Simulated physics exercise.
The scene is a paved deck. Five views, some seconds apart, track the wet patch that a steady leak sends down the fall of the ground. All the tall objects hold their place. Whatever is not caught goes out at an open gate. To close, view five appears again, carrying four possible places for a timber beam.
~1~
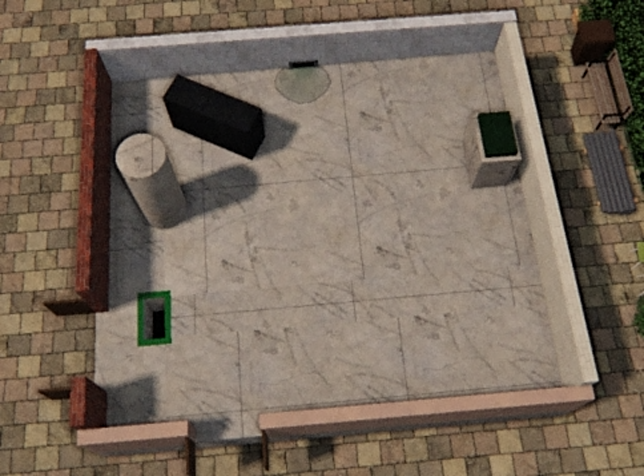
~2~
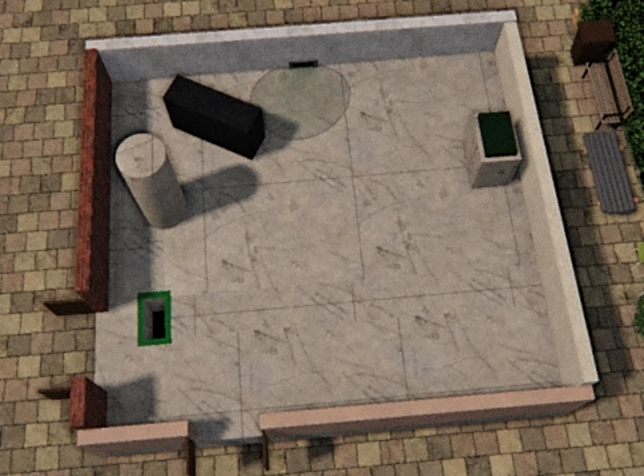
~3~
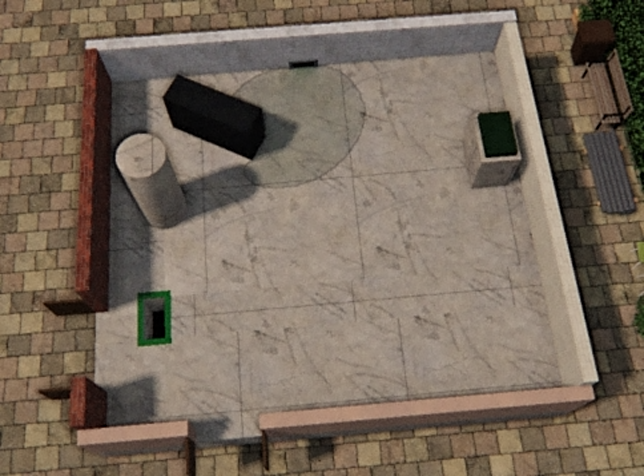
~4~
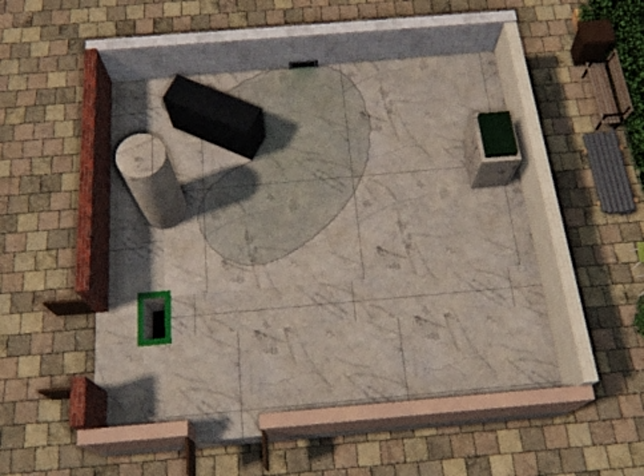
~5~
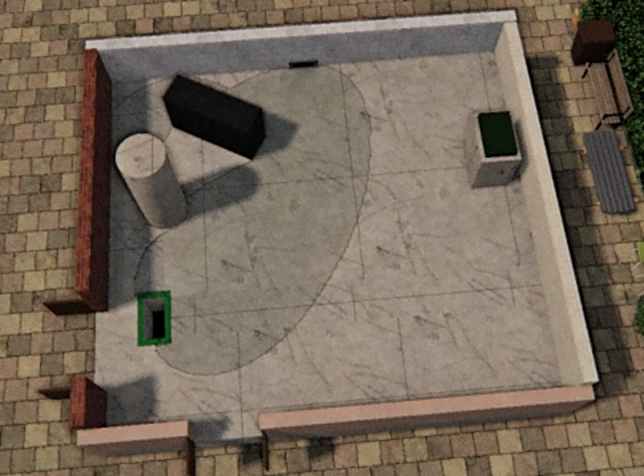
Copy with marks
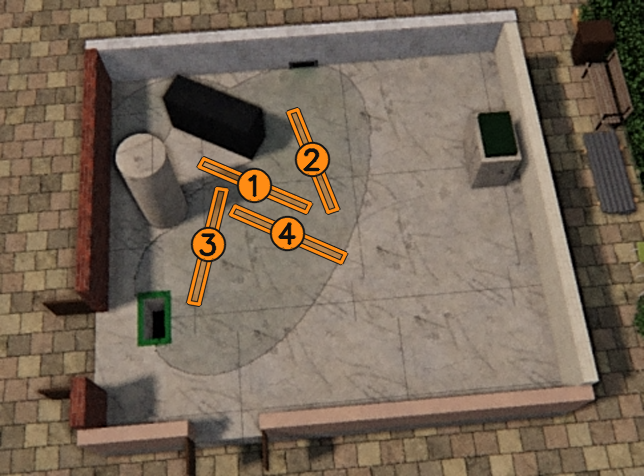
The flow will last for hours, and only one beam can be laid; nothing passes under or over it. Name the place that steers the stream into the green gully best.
Place 4.
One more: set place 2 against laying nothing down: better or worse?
Place 2 is worse.
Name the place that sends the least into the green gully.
That would be 3.
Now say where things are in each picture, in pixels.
The first frame shows outfall at (303, 63); green gully at (154, 318); open gate at (229, 425); open gate at (108, 351); 1 % of the ground under water, visible out to (295, 96); green gully still dry.
In the second frame, 5 % of the ground under water, visible out to (299, 134); green gully still dry.
In the third frame, 9 % of the ground under water, visible out to (273, 182); green gully still dry.
In the fourth frame, 17 % of the ground under water, visible out to (253, 260); green gully still dry.
In the fifth frame, 31 % of the ground under water, visible out to (187, 365); green gully taking water.
In orange, 1 from (201, 162) to (308, 208); 2 from (292, 111) to (332, 210); 3 from (193, 303) to (221, 189); 4 from (232, 210) to (343, 258).
With 1, about 12 % of the stream goes into the green gully, about 88 % out by the gates.
With 2, about 13 % of the stream goes into the green gully, about 86 % out by the gates.
With 3, about 6 % of the stream goes into the green gully, about 94 % out by the gates.
With 4, about 24 % of the stream goes into the green gully, about 74 % out by the gates.
